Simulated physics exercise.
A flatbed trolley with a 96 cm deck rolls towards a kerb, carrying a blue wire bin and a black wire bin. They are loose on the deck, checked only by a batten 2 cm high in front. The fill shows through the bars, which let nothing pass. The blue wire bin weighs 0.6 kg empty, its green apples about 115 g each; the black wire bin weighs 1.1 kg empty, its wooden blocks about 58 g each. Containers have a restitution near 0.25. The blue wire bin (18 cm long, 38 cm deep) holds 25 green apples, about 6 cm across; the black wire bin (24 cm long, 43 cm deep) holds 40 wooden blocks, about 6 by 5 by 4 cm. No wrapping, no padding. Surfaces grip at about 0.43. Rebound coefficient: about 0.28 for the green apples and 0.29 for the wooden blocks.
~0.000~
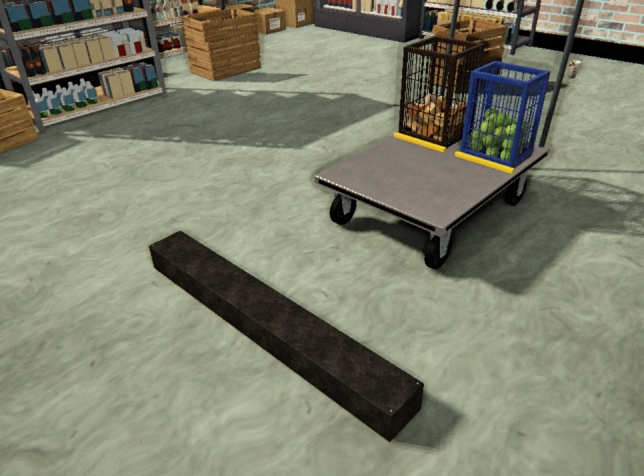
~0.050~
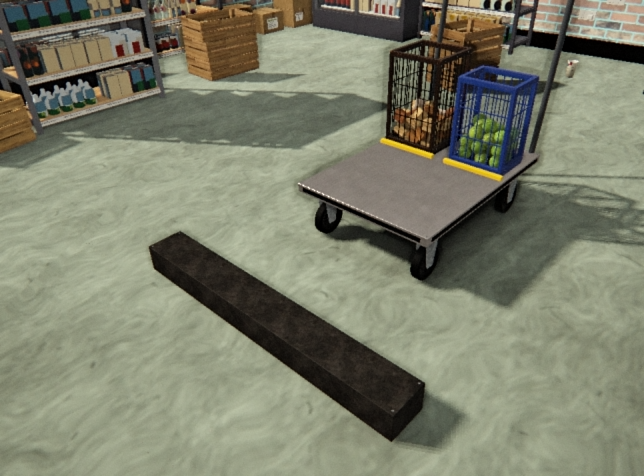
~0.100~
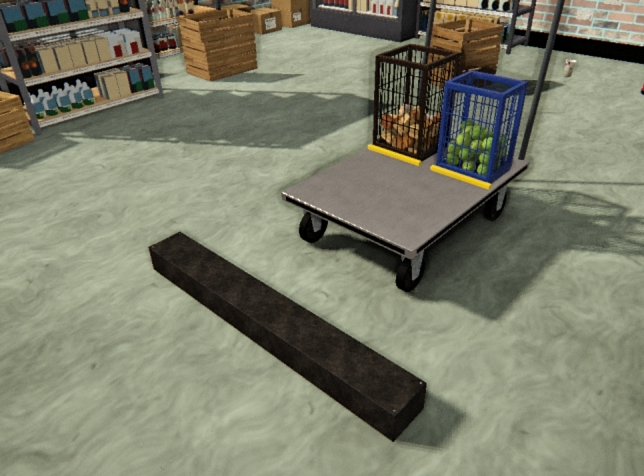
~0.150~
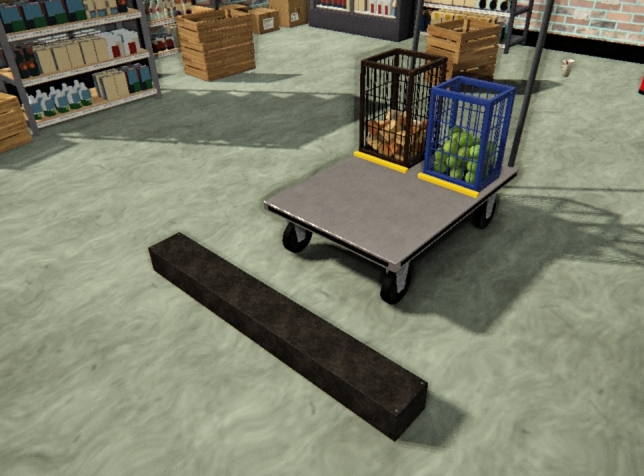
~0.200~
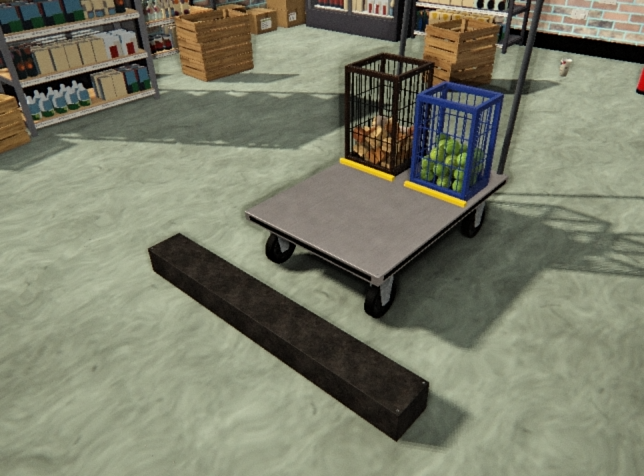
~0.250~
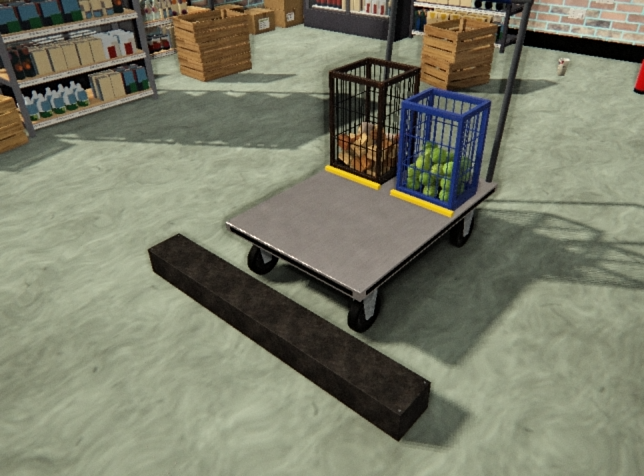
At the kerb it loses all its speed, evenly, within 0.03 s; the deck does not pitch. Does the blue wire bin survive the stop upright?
It topples.
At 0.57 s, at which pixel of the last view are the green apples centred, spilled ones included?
Near (409, 190).
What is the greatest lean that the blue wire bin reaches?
About 95°.
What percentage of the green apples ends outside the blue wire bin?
Some 40 per cent of them.
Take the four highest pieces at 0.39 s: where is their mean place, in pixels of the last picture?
At about (366, 135).
After 0.27 s, the stop begins.
After 0.39 s, the blue wire bin leans 32° with 0 of 25 out and the black wire bin leans 19° with 0 of 40 out.
After 0.57 s, the blue wire bin is down with 0 of 25 out and the black wire bin leans 30° with 0 of 40 out.
After 0.87 s, the blue wire bin is down with 2 of 25 out and the black wire bin leans 5° with 0 of 40 out.
Outcome (at 1.31 s), the blue wire bin is down with 10 of 25 out and the black wire bin is upright with 0 of 40 out. Greatest lean of the blue wire bin, 94°.
